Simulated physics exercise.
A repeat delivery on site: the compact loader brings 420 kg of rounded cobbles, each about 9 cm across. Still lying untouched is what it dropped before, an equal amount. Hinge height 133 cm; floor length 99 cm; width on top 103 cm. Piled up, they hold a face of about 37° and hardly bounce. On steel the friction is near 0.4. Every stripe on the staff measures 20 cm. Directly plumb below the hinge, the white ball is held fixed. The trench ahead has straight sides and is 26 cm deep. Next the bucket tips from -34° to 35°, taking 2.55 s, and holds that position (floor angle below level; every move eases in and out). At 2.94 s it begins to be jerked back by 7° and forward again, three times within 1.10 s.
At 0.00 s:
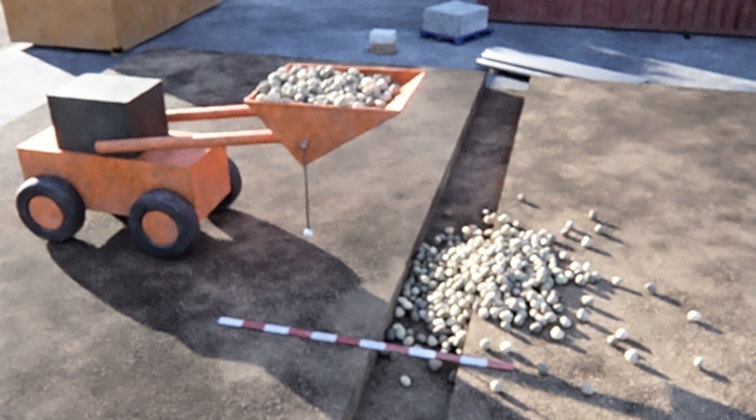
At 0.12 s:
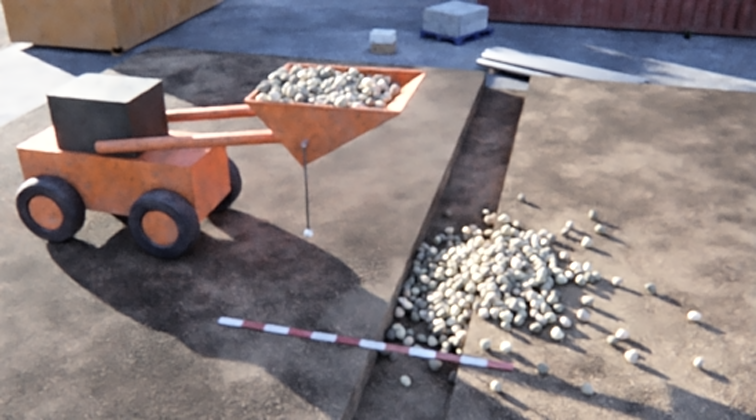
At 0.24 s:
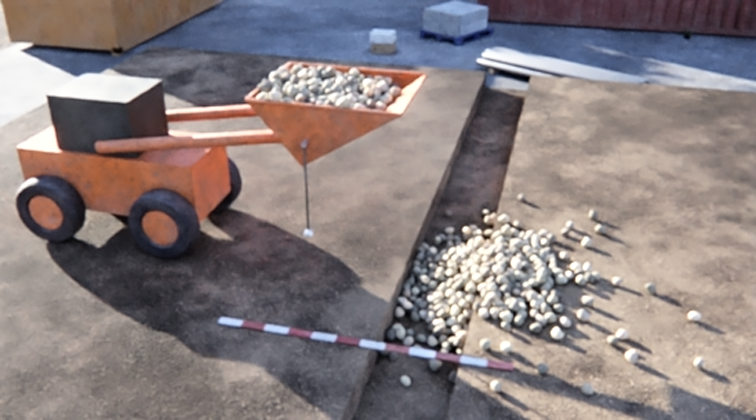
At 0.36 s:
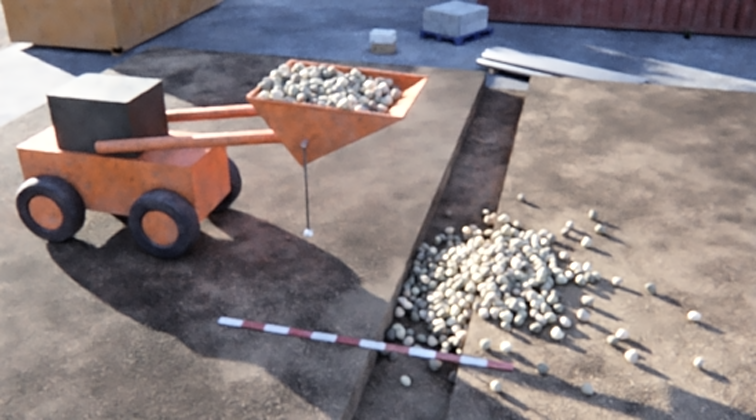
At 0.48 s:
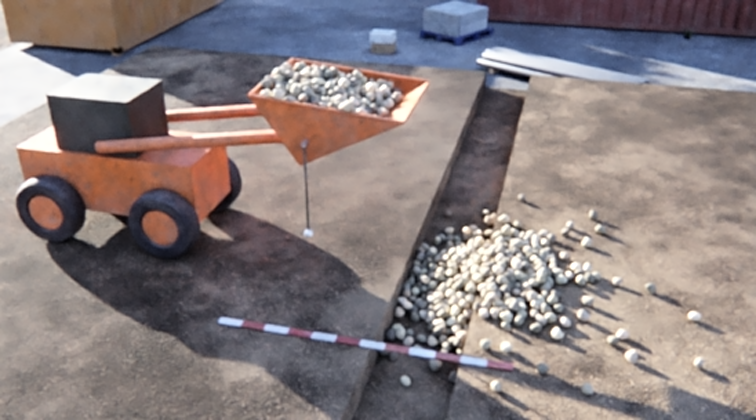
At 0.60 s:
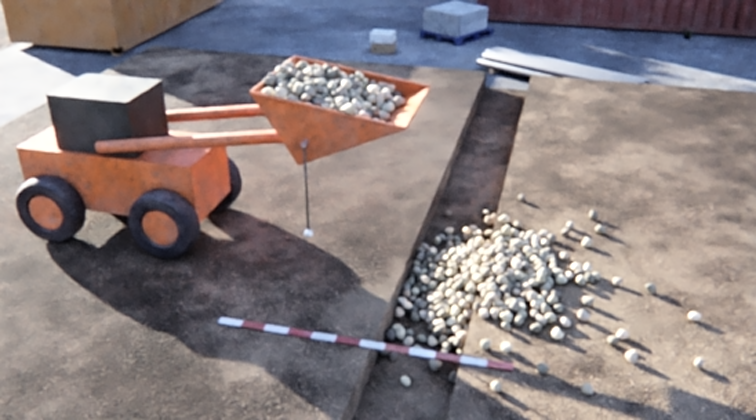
An orange toy-like loader with black wheels and a dark block on its body stands at left on sunlit brown ground, seen from above. Its raised orange bucket holds pale rounded stones, while a heap of similar stones lies in and beyond a narrow trench, near a red-and-white striped staff. The bucket slowly tilts its right lip downward, the stones inside shifting slightly, while everything else and the camera stay still.
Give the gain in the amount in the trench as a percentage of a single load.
Roughly 91 per cent of a load.
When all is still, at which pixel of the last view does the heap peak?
I'd say somewhere near (462, 251).
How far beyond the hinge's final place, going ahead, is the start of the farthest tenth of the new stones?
I'd estimate about 140 cm.
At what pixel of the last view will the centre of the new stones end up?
The centre sits about (441, 268).
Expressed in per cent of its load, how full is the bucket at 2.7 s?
Around 25 in a hundred.
After 1.9 s the floor is at 24°; in per cent of one load, 96 in the bucket, 2 short of the trench, 67 in the trench, 36 past the trench; the foremost stones are at (640, 310).
After 2.7 s the floor is at 35°; in per cent of one load, 24 in the bucket, 7 short of the trench, 133 in the trench, 36 past the trench; the foremost stones are at (640, 310).
After 4.5 s the floor is at 35°; in per cent of one load, 0 in the bucket, 2 short of the trench, 156 in the trench, 42 past the trench; the foremost stones are at (640, 310).
After 7.1 s the floor is at 35°; in per cent of one load, 0 in the bucket, 2 short of the trench, 156 in the trench, 42 past the trench; the foremost stones are at (640, 310). Net gain in the trench, 91.
